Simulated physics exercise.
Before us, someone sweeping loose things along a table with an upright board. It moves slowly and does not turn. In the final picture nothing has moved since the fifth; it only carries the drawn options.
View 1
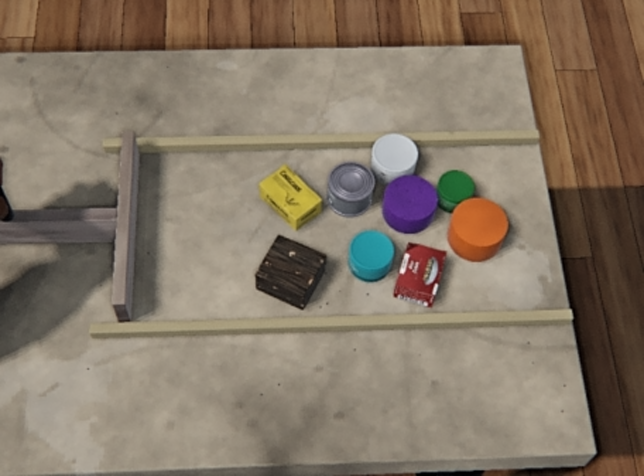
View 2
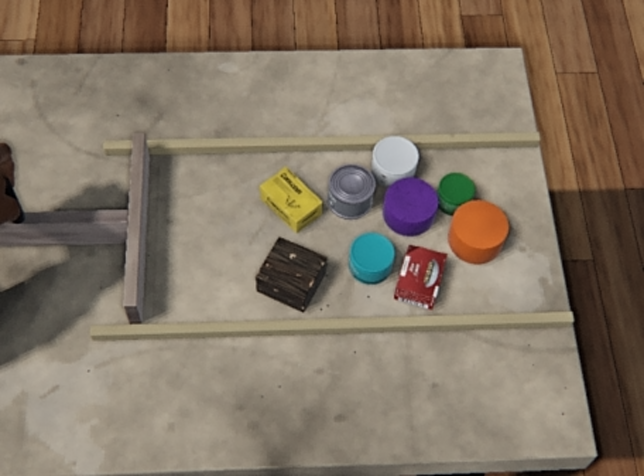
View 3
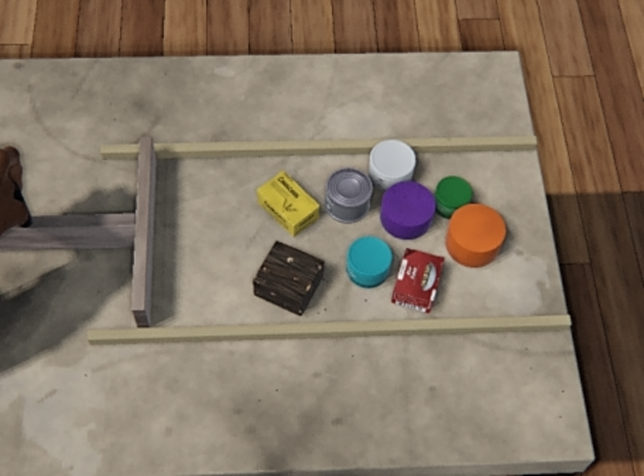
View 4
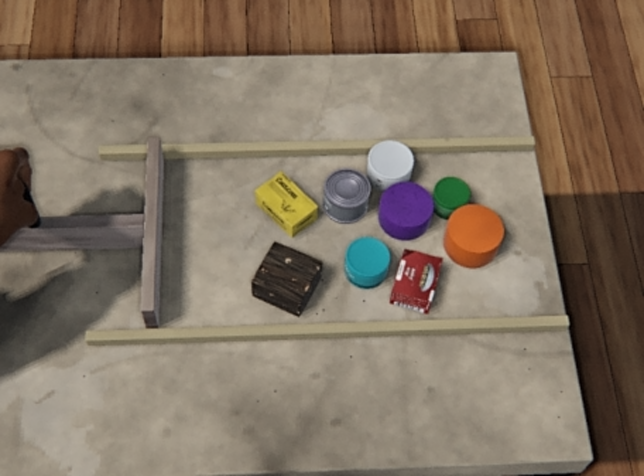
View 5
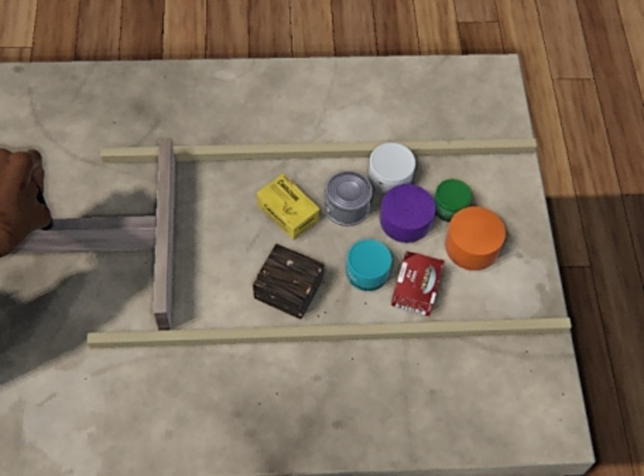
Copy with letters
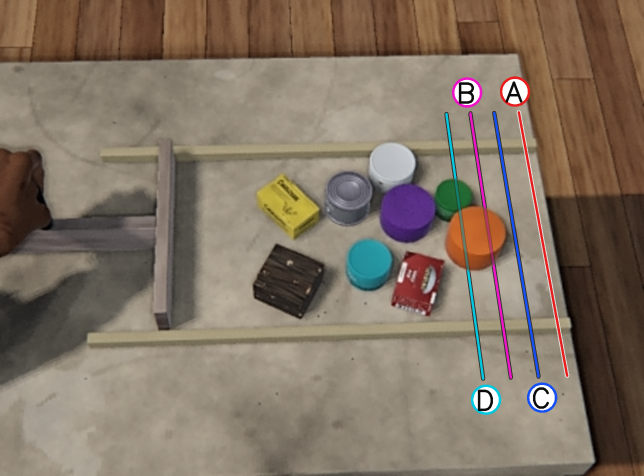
A dark hand slowly slid an upright board a short way right between two pale strips on a table, while the loose tubs, packets and dark block ahead of it stayed put, untouched.
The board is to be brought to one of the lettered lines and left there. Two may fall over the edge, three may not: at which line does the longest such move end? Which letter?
No farther than D.
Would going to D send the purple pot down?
By then, yes.
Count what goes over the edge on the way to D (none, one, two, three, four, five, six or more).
In all, two.
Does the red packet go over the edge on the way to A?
Yes.
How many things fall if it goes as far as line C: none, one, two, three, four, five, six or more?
By then, six or more.
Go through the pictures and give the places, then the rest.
White tub (394, 161); black block (291, 273); green tub (454, 193), in the first frame.
Board (134, 215); orange pot (478, 232), in the second frame.
Board (142, 219); red packet (418, 281), in the third frame.
Board (151, 220); turquoise tub (367, 263), in the fourth frame.
Board (163, 222); white tub (391, 170); black block (288, 282); green tub (452, 201), in the fifth frame.
On the marked copy, A at (541, 234); B at (489, 236); C at (515, 235); D at (463, 236).
Taking D. A third of the way, board (272, 219); black block (314, 275); yellow packet (307, 210).
Two thirds of the way, board (382, 216); orange pot (518, 257); green tub (489, 182).
When it is over, board (464, 214); orange pot over the edge; purple pot over the edge; two fallen.
As for the rest, A drops nine; B drops five; C drops six.
